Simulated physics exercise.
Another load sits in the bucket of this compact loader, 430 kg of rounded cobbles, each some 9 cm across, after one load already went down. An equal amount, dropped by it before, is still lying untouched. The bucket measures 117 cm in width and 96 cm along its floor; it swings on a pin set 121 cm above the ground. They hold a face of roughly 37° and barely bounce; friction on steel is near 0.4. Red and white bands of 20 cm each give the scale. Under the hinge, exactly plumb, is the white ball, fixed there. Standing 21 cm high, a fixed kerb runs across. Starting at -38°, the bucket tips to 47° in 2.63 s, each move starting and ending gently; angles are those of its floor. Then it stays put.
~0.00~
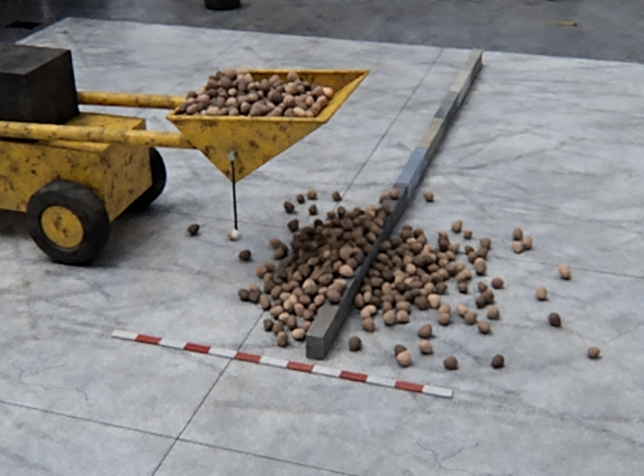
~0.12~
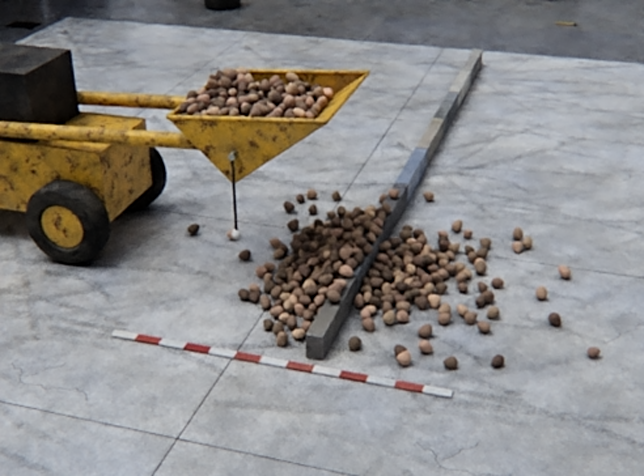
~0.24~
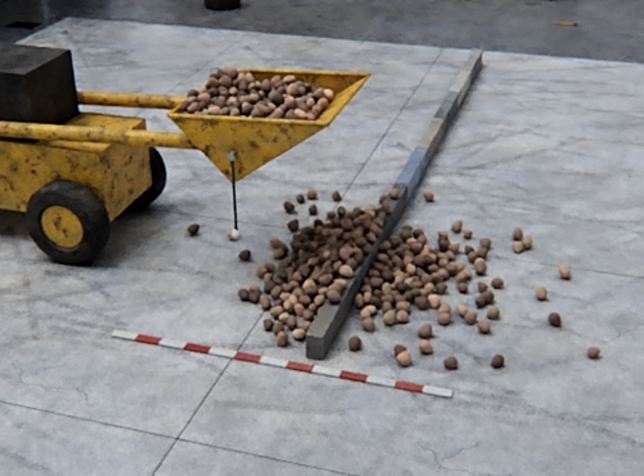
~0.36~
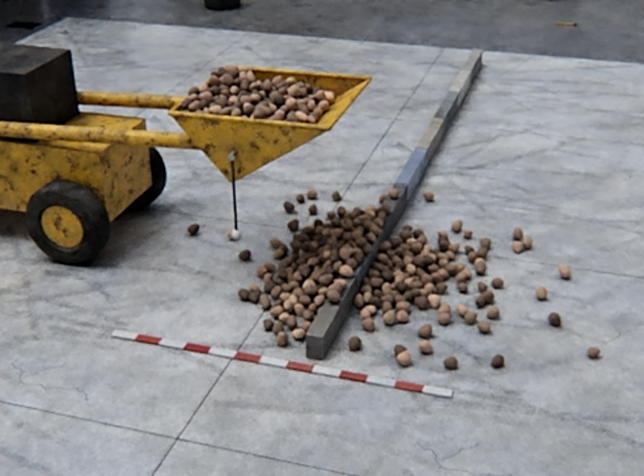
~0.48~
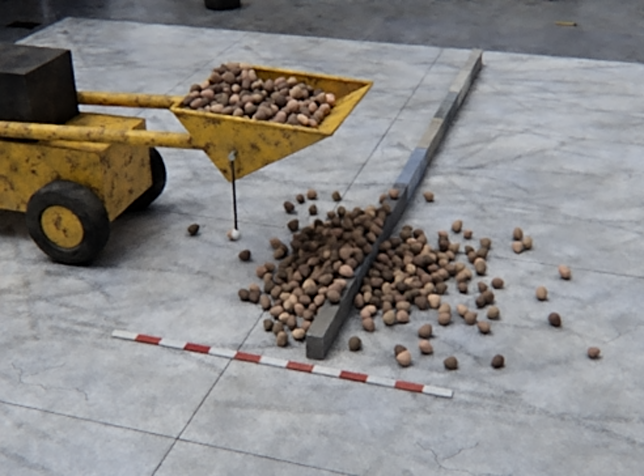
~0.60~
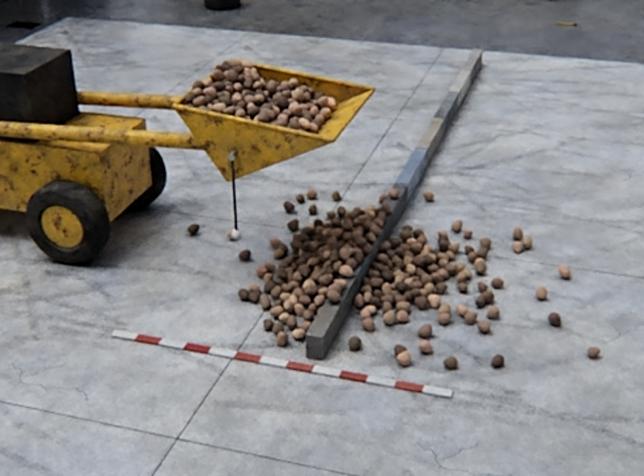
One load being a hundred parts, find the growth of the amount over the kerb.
A growth of about 42 parts in a hundred.
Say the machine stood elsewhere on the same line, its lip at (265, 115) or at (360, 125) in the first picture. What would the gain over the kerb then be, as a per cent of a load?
Around 0 and 90 percent respectively.
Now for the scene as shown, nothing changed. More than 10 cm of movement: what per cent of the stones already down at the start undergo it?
15 %.
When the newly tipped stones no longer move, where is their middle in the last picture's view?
(349, 255).
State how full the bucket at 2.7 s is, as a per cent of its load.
About 0 percent is still in there.
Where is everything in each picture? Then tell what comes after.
In the first frame, lip at (327, 121), floor tilted -38°, highest stones at (260, 84). The earlier load is highest near (352, 242), 29 cm above ground level, 66 % on this side of the kerb, 34 % over the kerb.
In the second frame, the bucket is at -37°, its lip at (327, 122); the top of the load is at (260, 84); the stones move at 0.0 m/s on average.
In the third frame, the bucket is at -36°, its lip at (328, 124); the top of the load is at (254, 83); the stones move at 0.1 m/s on average.
In the fourth frame, the bucket is at -34°, its lip at (330, 128); the top of the load is at (240, 80); the stones move at 0.1 m/s on average.
In the fifth frame, the bucket is at -31°, its lip at (332, 134); the top of the load is at (231, 74); the stones move at 0.1 m/s on average.
In the sixth frame, lip at (334, 141), floor tilted -27°, highest stones at (231, 72); the stones move at 0.2 m/s on average.
After 2.0 s the floor is at 34°; in per cent of one load, 85 in the bucket, 80 on this side of the kerb, 35 over the kerb; the foremost stones are at (539, 286).
After 2.7 s the floor is at 47°; in per cent of one load, 1 in the bucket, 126 on this side of the kerb, 72 over the kerb; the foremost stones are at (537, 301).
After 3.1 s the floor is at 47°; in per cent of one load, 0 in the bucket, 124 on this side of the kerb, 76 over the kerb; the foremost stones are at (544, 316).
After 5.9 s the floor is at 47°; in per cent of one load, 0 in the bucket, 124 on this side of the kerb, 76 over the kerb; the foremost stones are at (547, 317). Net gain over the kerb, 42.
